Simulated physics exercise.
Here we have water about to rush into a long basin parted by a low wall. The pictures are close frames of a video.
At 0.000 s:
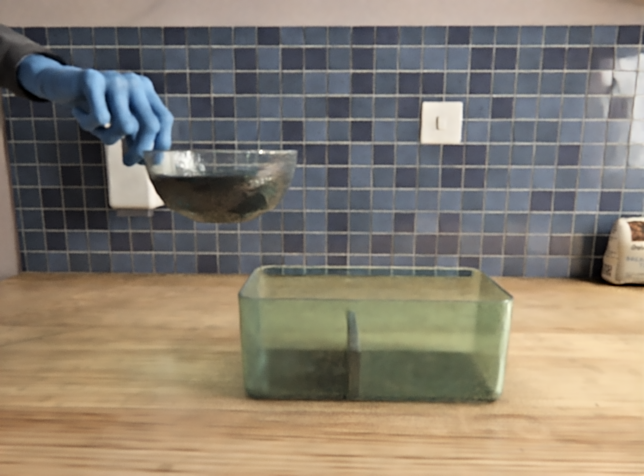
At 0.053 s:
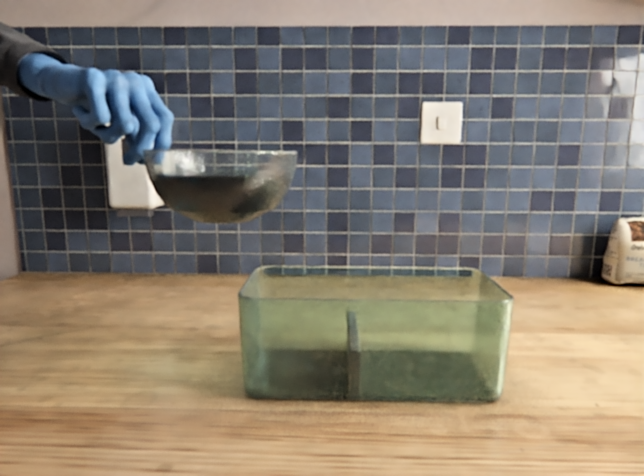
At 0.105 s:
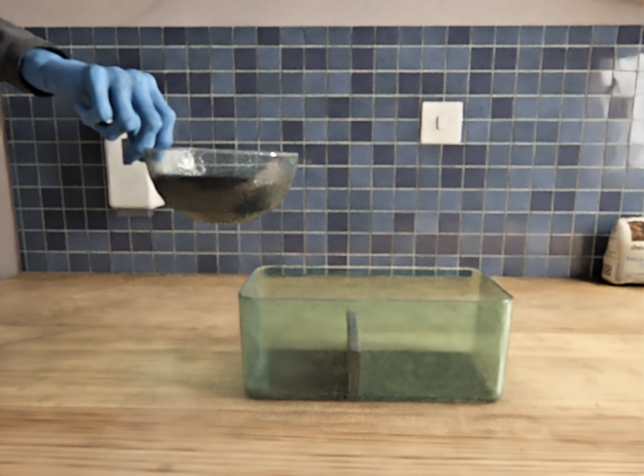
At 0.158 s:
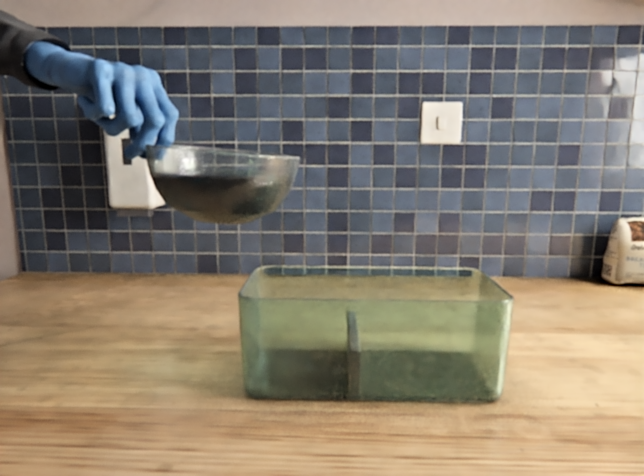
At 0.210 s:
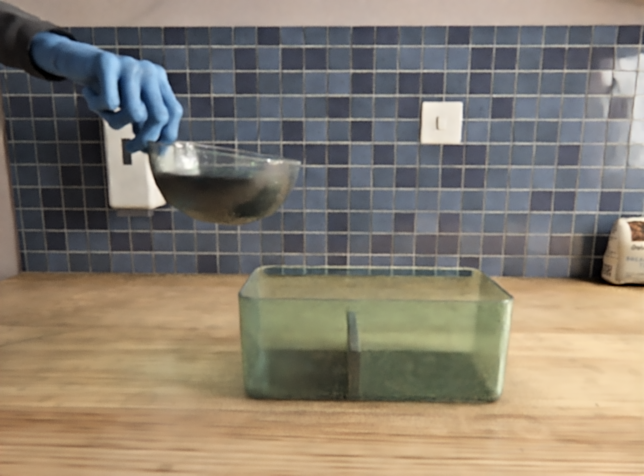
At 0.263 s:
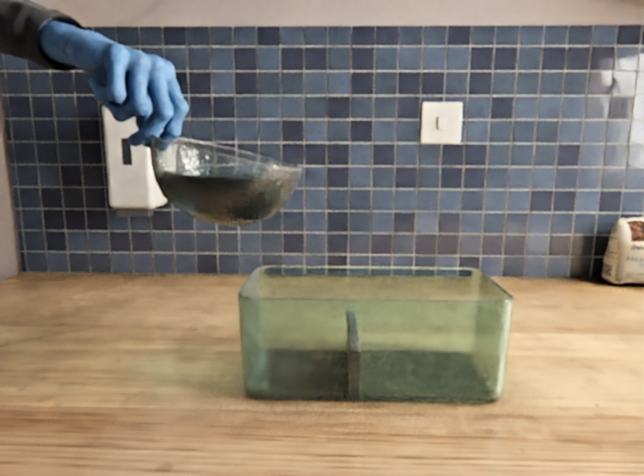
In the video, a blue-gloved hand holds a clear glass bowl of dark liquid above and to the left of a greenish glass basin with a low divider, gradually tilting the bowl slightly to the right.
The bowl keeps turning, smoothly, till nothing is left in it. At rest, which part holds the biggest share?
Most lies in the left-hand part.
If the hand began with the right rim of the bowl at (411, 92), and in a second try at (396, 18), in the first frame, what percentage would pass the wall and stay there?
In turn 90 and 85 in a hundred.
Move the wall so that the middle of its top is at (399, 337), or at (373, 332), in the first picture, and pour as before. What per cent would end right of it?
The first gives 5 %, the second 5 %.
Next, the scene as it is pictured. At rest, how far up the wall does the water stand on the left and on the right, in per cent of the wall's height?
Near 70 on the left, 10 on the right.
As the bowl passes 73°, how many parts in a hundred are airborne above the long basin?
Close to 30 per cent.
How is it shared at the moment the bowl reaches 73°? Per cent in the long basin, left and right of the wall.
Left: 20 %. Right: 10 %.
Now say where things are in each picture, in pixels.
The first frame shows tilt 0°; pouring edge (295, 153); surface from (158, 173) to (291, 175); the long basin's rim runs from (248, 282) to (496, 285); the wall's top is at (353, 330).
The second frame shows tilt 1°; pouring edge (296, 154); surface from (158, 173) to (291, 175).
The third frame shows tilt 2°; pouring edge (296, 156); surface from (159, 173) to (291, 176).
The fourth frame shows tilt 5°; pouring edge (298, 159); surface from (160, 172) to (292, 177).
The fifth frame shows tilt 8°; pouring edge (299, 164); surface from (162, 172) to (293, 178).
The sixth frame shows tilt 13°; pouring edge (300, 170); surface from (163, 172) to (296, 178).
After 0.70 s the tilt is 73° and 42 per cent is still to pour, 19 is left of the wall and 8 right of it.
After 1.03 s the tilt is 111° and 0 per cent is still to pour, 82 is left of the wall and 16 right of it.
After 1.36 s the tilt is 119° and 0 per cent is still to pour, 81 is left of the wall and 18 right of it.
After 1.73 s the tilt is 119° and 0 per cent is still to pour, 81 is left of the wall and 18 right of it.
In the end 81 per cent lies left of the wall, 18 right of it and 1 outside.
